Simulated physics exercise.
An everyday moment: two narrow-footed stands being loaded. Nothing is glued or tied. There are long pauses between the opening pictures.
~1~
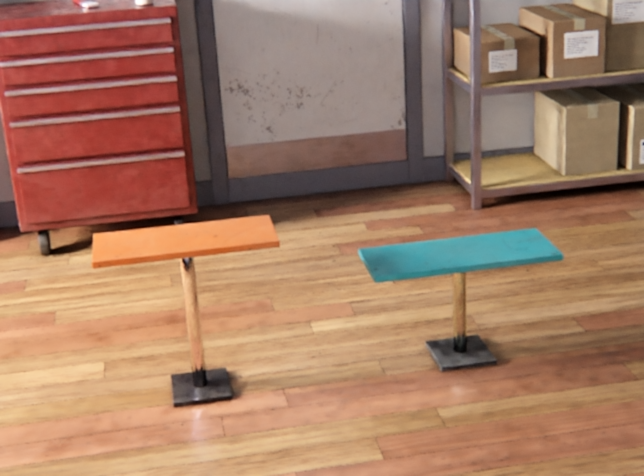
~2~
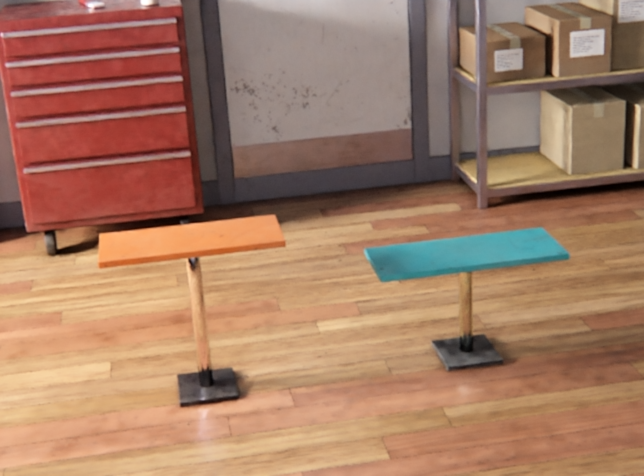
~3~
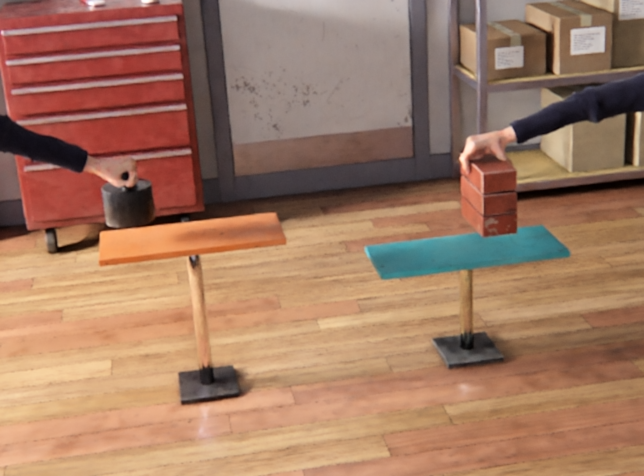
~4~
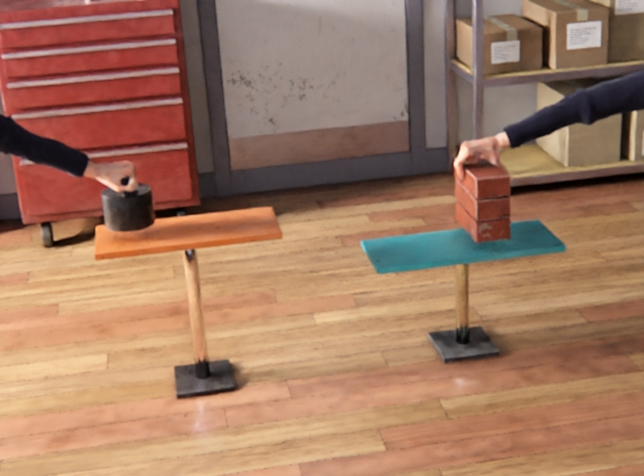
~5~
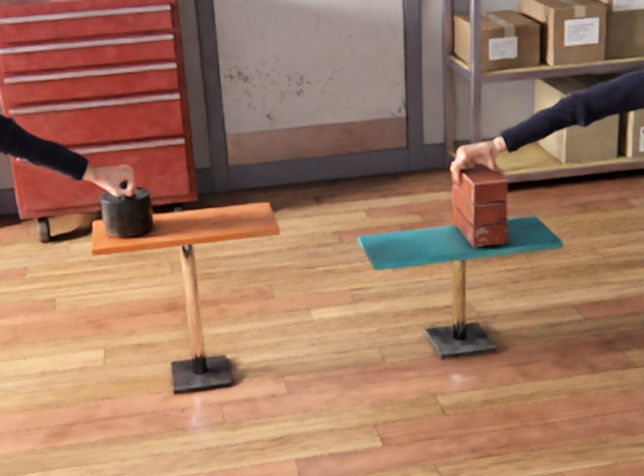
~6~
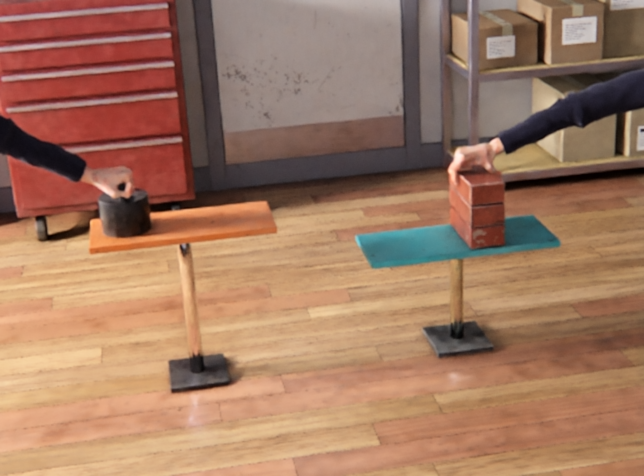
In the video, an orange stand and a turquoise stand sit on a wooden floor as two hands reach in, lowering a dark cylinder onto the orange top's left side and stacked red bricks onto the turquoise top, still holding both.
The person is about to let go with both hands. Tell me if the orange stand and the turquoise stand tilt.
Here the orange stand overbalances, the turquoise stand holds firm.
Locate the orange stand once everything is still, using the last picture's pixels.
Roughly at (23, 321).
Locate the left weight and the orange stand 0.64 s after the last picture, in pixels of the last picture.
Near (53, 245) and (112, 236).
Then, 0.64 s on from there, orange stand turned 23° from its first pose near (112, 236); turquoise stand at rest near (457, 241).
Then, 0.84 s on from there, orange stand turned 60° from its first pose near (36, 297); turquoise stand at rest near (457, 241).
In the end, the orange stand tips up, near (23, 321); the turquoise stand stays flat on its feet, near (457, 241).
